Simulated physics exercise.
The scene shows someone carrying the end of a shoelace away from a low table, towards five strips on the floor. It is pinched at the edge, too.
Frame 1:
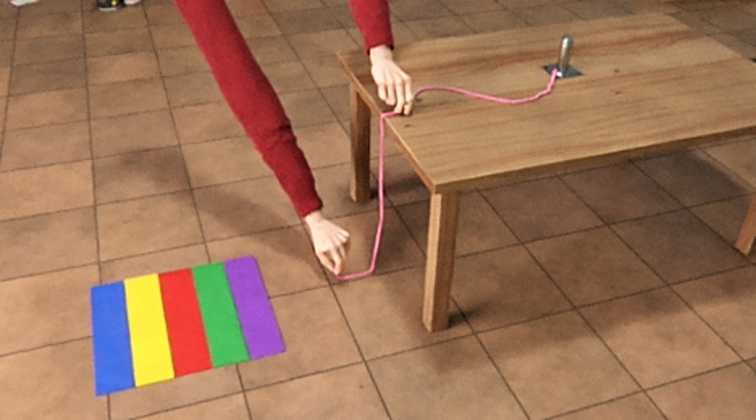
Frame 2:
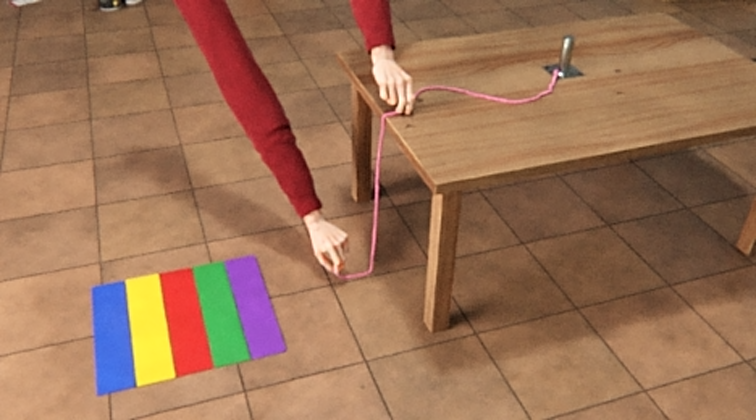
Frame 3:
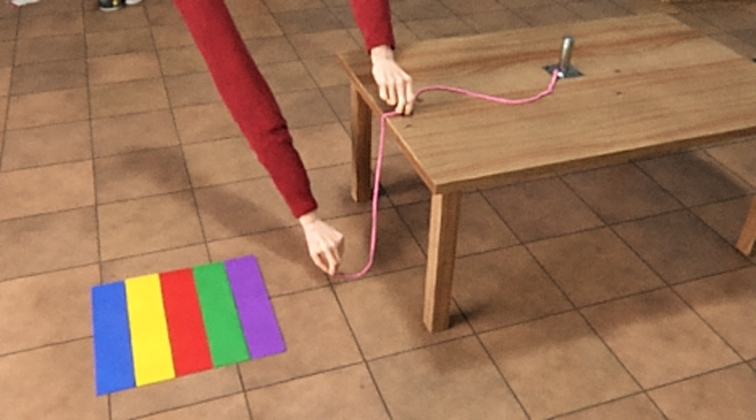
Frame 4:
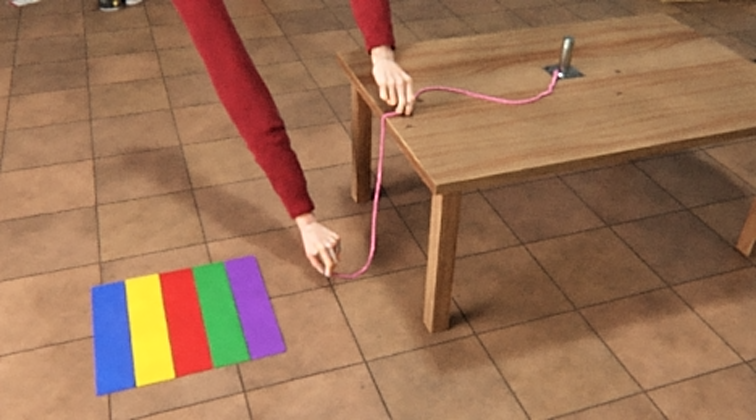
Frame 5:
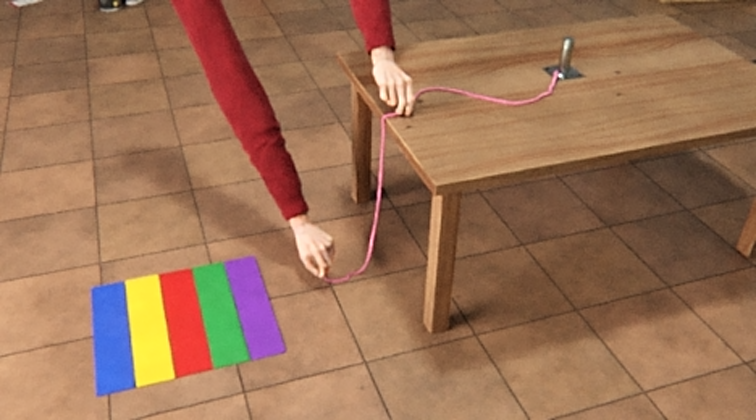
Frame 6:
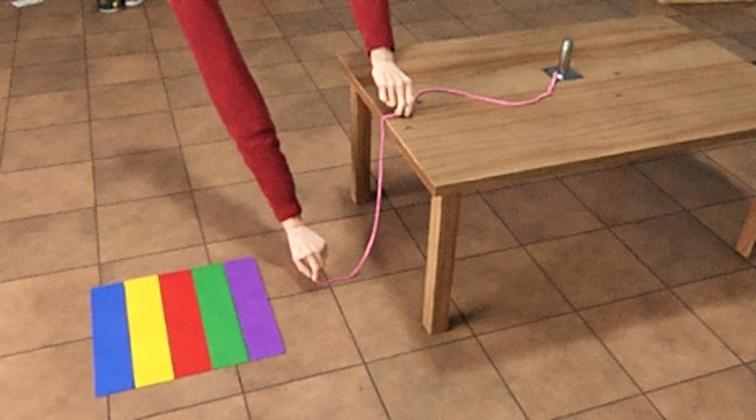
On a tiled floor beside a low wooden table, a red-sleeved person holding a pink shoelace, slowly drawing its end slightly left.
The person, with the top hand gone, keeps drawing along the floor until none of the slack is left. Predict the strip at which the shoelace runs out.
I would say the yellow strip.
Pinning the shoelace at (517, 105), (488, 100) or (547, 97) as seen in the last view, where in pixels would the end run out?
Per try (px, approx.): (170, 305); (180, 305); (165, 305).
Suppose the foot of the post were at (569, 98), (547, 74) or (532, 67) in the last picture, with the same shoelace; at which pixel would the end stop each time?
Going through them in sequence: (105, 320), (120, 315) and finally (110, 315).
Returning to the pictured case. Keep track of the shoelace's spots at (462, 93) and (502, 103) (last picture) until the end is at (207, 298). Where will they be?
You'll find the first mark at (426, 100) and the second mark at (463, 92).
Soon after, end near (206, 298); over green.
After that, end near (165, 306); over red.
At the stop, end near (138, 312); over yellow. The yellow one.
